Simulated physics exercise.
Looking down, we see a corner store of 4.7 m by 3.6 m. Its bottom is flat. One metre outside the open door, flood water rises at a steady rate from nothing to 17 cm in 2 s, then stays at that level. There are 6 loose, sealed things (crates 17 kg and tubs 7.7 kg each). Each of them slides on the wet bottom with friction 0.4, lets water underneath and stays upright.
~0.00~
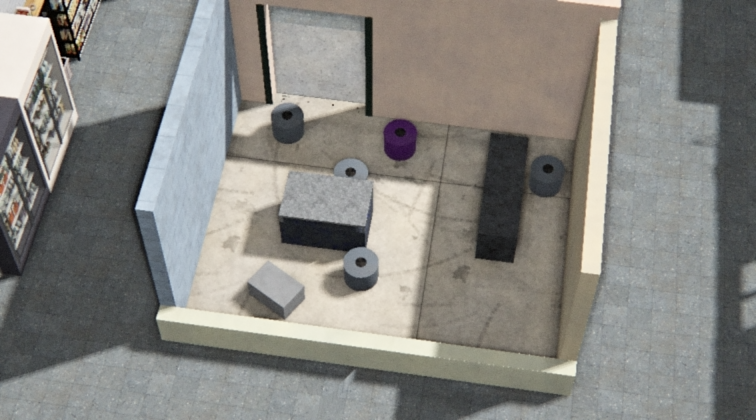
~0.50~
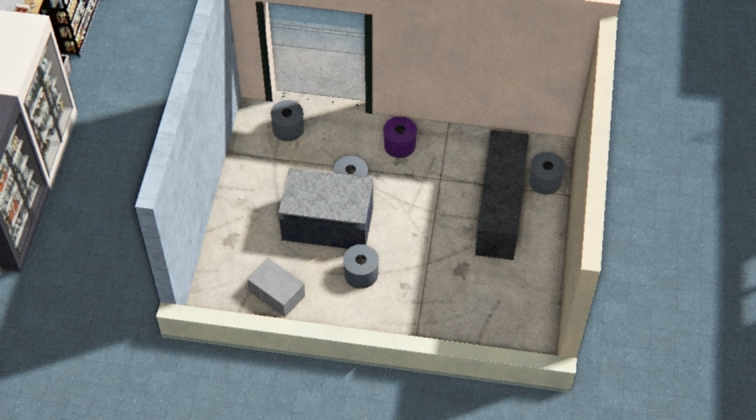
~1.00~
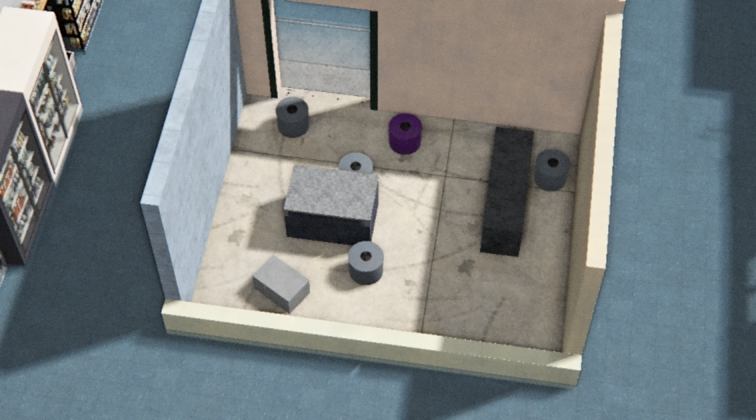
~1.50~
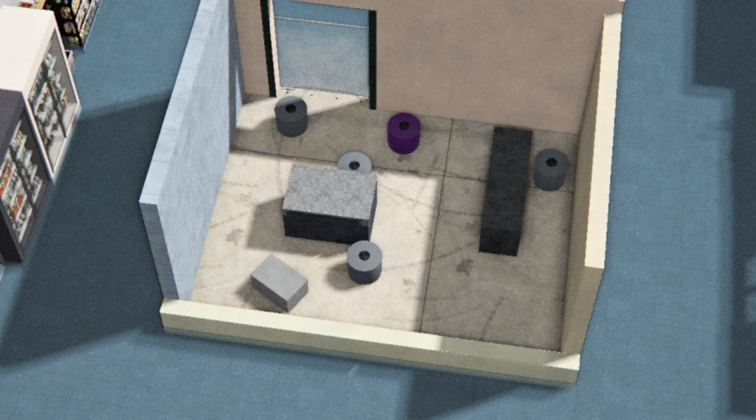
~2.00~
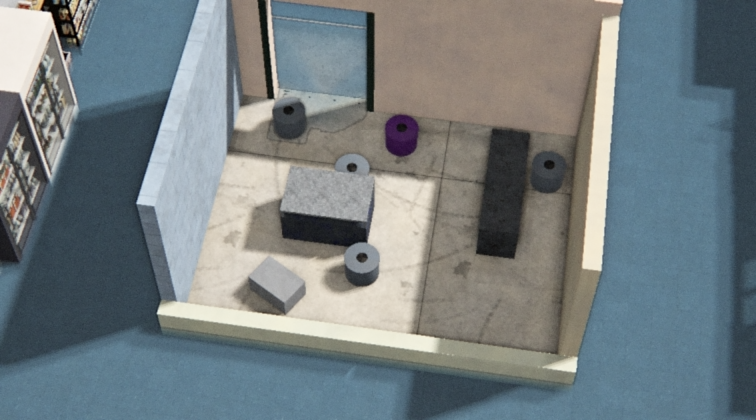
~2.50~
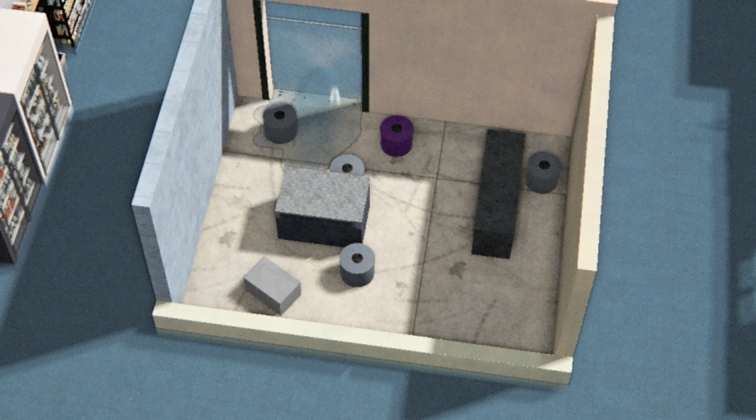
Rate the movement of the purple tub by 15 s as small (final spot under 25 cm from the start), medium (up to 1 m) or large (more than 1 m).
Medium.
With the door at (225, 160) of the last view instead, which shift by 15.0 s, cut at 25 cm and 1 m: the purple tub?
The purple tub ends up a great distance away.
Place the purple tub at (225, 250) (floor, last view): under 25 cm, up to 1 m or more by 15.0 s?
I'd say it goes a long distance.
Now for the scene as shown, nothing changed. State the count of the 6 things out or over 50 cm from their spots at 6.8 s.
By my tally, 2.
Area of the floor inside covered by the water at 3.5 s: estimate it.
The covered patch comes to about 4.0 m2.
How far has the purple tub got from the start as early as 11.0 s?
About 0 cm by then.
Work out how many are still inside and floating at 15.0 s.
Answer: 6.
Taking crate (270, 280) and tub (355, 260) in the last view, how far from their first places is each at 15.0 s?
First 200 cm, then 200 cm.
After 3.5 s the purple tub is near (397, 129), 0.0 m from its start, aground; 0 afloat.
After 6.8 s the purple tub is near (397, 129), 0.0 m from its start, aground; 1 afloat.
After 11.0 s the purple tub is near (397, 129), 0.0 m from its start, aground; 4 afloat.
After 15.0 s the purple tub is near (368, 133), 0.4 m from its start, afloat; 6 afloat.
